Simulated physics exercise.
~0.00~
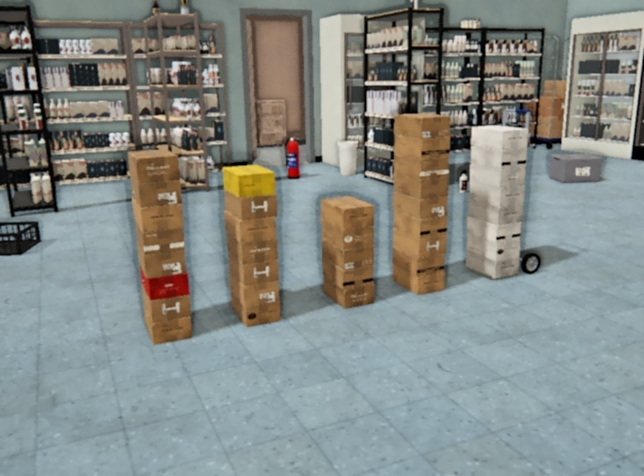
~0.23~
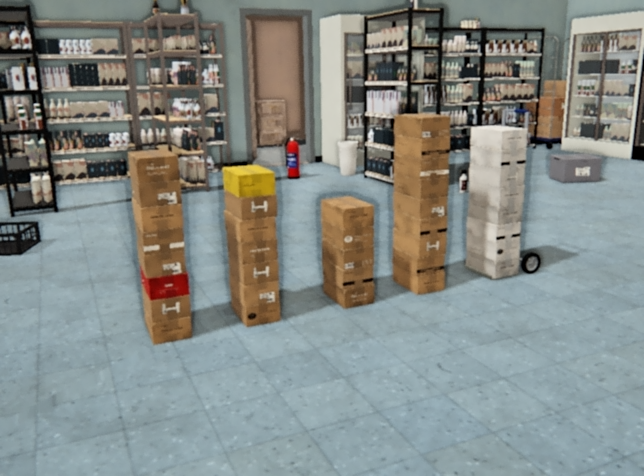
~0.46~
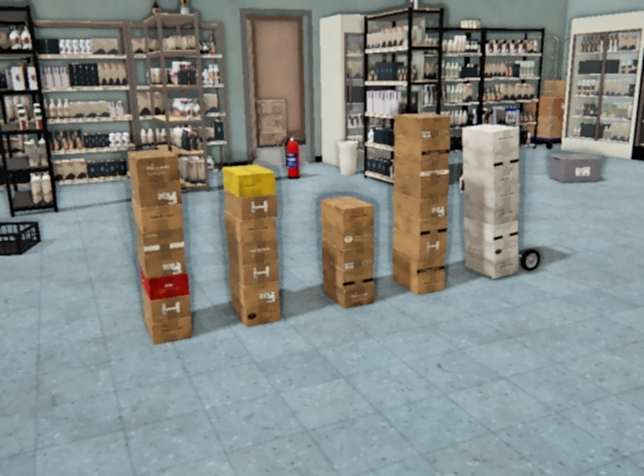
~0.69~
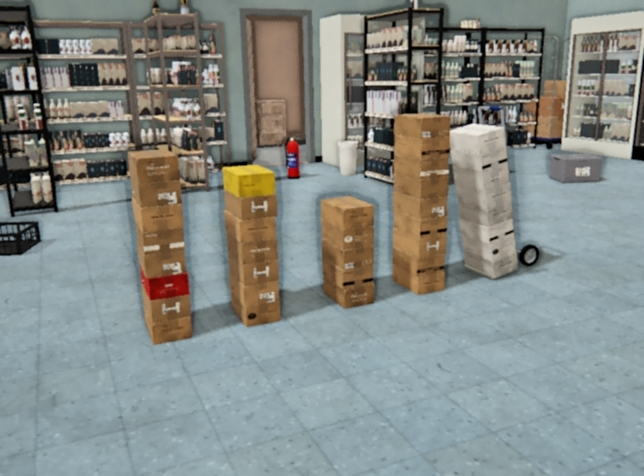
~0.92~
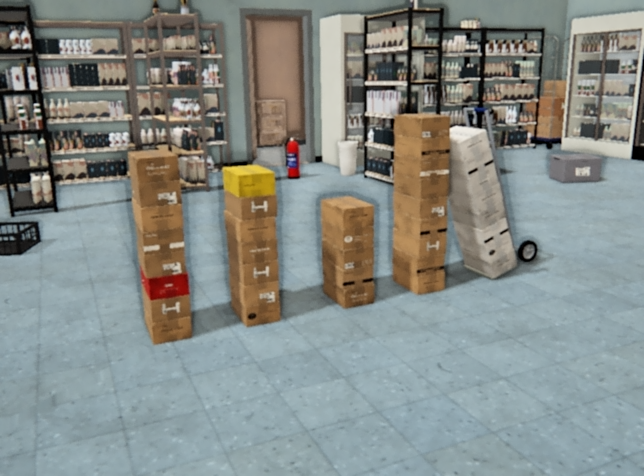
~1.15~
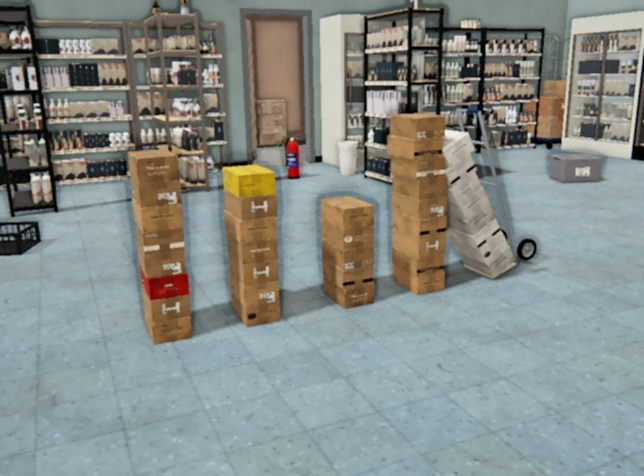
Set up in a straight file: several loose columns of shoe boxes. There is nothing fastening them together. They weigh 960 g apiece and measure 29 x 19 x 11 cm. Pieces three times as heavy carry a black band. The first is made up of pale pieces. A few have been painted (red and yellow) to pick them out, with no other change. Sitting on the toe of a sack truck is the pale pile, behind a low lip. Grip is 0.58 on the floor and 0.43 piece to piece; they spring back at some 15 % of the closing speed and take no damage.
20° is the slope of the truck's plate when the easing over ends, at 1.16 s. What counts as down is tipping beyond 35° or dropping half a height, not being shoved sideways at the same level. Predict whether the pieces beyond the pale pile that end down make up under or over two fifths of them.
Over.
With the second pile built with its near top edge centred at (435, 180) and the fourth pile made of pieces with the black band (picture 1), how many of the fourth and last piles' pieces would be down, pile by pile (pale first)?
Pile by pile, that gives fourth 0 and last 0.
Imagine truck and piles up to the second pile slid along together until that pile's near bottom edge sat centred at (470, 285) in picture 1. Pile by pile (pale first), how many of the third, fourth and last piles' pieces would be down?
That would give third 4, fourth 0 and last 0.
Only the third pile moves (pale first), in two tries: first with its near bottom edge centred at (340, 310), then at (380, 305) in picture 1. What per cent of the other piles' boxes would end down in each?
You'd get 100 percent the first time and 90 percent the second.
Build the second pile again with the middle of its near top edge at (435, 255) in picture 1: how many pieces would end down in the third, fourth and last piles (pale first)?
Counts down - third: 4; fourth: 0; last: 0.
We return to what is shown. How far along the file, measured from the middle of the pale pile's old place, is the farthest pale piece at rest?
I'd put it at close to 90 cm.
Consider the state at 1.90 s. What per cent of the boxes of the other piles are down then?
It's 15 percent at that point.
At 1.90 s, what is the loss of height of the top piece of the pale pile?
25 cm.
After 1.90 s, 8 of the pale pile down; 4 of the 29 other boxes down.
After 2.80 s, 8 of the pale pile down; 19 of the 29 other boxes down; red box 26° from how it stood; yellow box 7° from how it stood, 7 cm lower.
In the end (4.5 s), 8 of the pale pile down; 26 of the 29 other boxes down; yellow box upside down; red box on its side. That is 90 per cent. From the last view, middles, red box near (69, 327).
